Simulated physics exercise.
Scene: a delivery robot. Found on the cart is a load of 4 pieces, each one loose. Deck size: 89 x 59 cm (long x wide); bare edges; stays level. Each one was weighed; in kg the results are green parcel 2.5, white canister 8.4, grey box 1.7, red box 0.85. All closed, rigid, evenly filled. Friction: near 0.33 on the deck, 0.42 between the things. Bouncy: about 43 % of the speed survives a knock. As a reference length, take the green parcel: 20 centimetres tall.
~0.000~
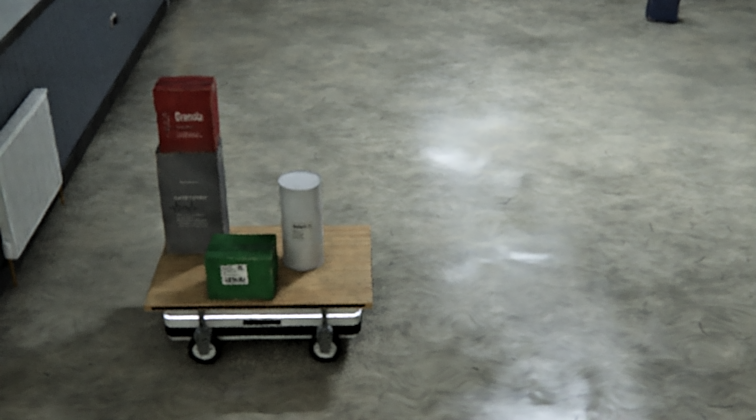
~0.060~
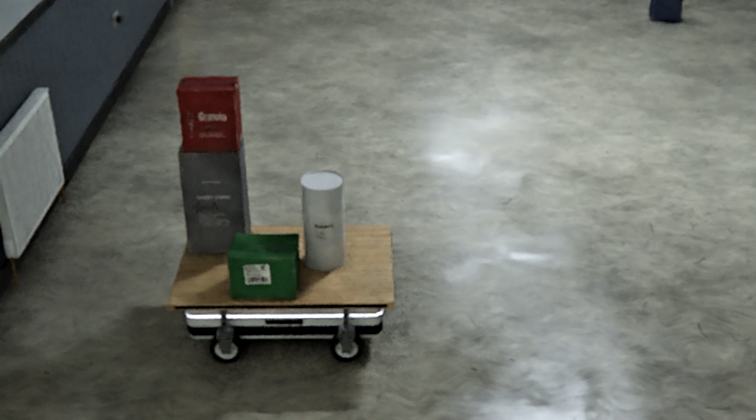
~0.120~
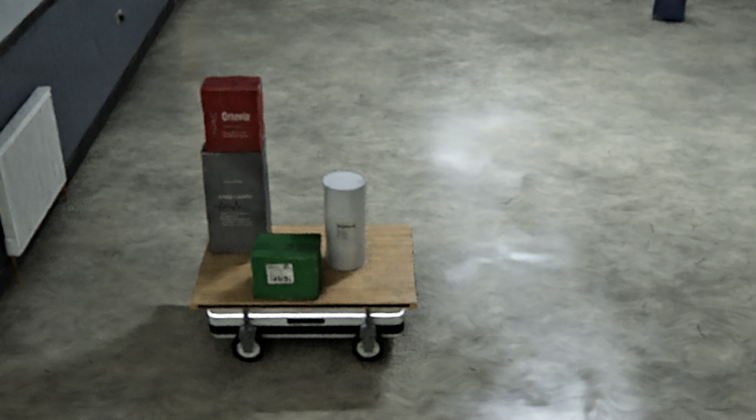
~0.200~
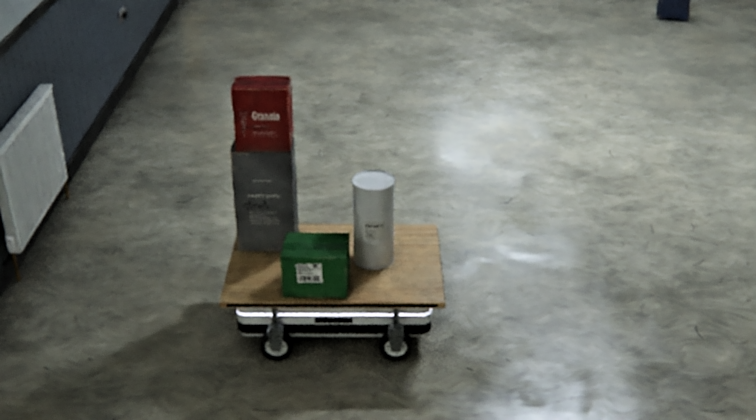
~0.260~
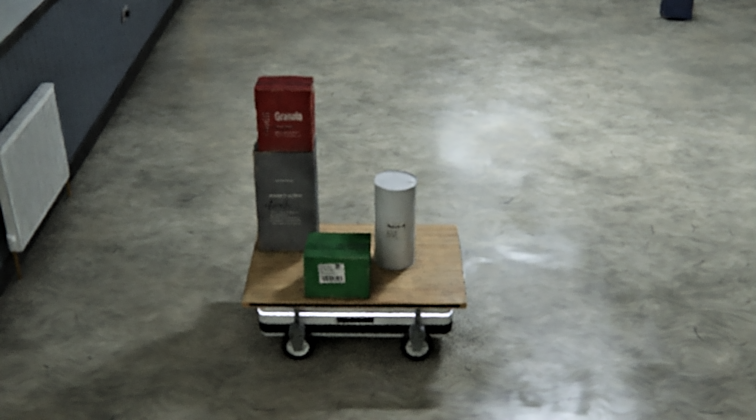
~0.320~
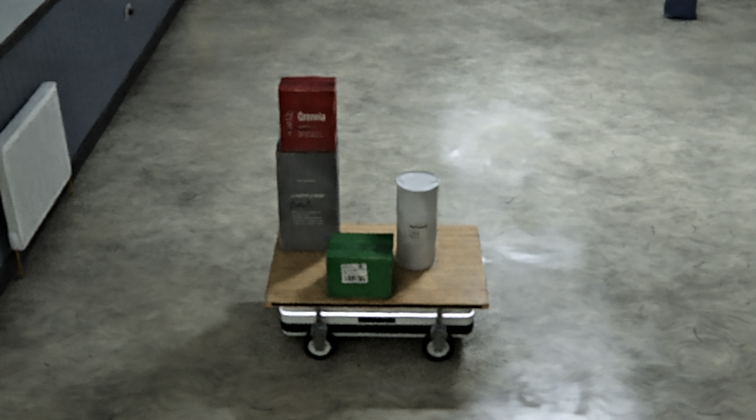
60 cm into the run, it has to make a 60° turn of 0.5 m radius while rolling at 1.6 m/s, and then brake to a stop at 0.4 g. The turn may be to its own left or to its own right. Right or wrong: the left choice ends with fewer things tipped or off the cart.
Wrong.
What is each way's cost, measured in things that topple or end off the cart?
Left: 4; right: 3.
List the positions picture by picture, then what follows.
In the first picture, cart has run 0 cm; green parcel (243, 266); white canister (302, 221).
In the second picture, cart has run 10 cm; grey box (216, 196); red box (211, 115).
In the third picture, cart has run 19 cm; grey box (238, 196); red box (234, 114).
In the fourth picture, cart has run 32 cm; grey box (266, 195); red box (263, 114).
In the fifth picture, cart has run 42 cm; grey box (287, 194); red box (286, 114).
In the sixth picture, cart has run 51 cm; green parcel (360, 265); white canister (417, 221).
Turning left. Around 0.72 s, cart has run 115 cm, turned 46°; green parcel now off the cart; white canister at 3° to upright near (558, 199); red box at 3° to upright.
Around 1.12 s, cart has run 169 cm, turned 60°; white canister now off the cart; red box at 34° to upright; grey box at 34° to upright.
Around 1.52 s, cart has run 175 cm, turned 60°, stopped; red box now off the cart; grey box on its side.
Finally (2.2 s), off the cart, green parcel, white canister and red box; on their side or leaning hard on the cart, grey box. Final places as that camera would see them, green parcel near (717, 285).
Turning right instead, white canister, grey box and red box tipped over or off the cart, 3 of 4 in all.
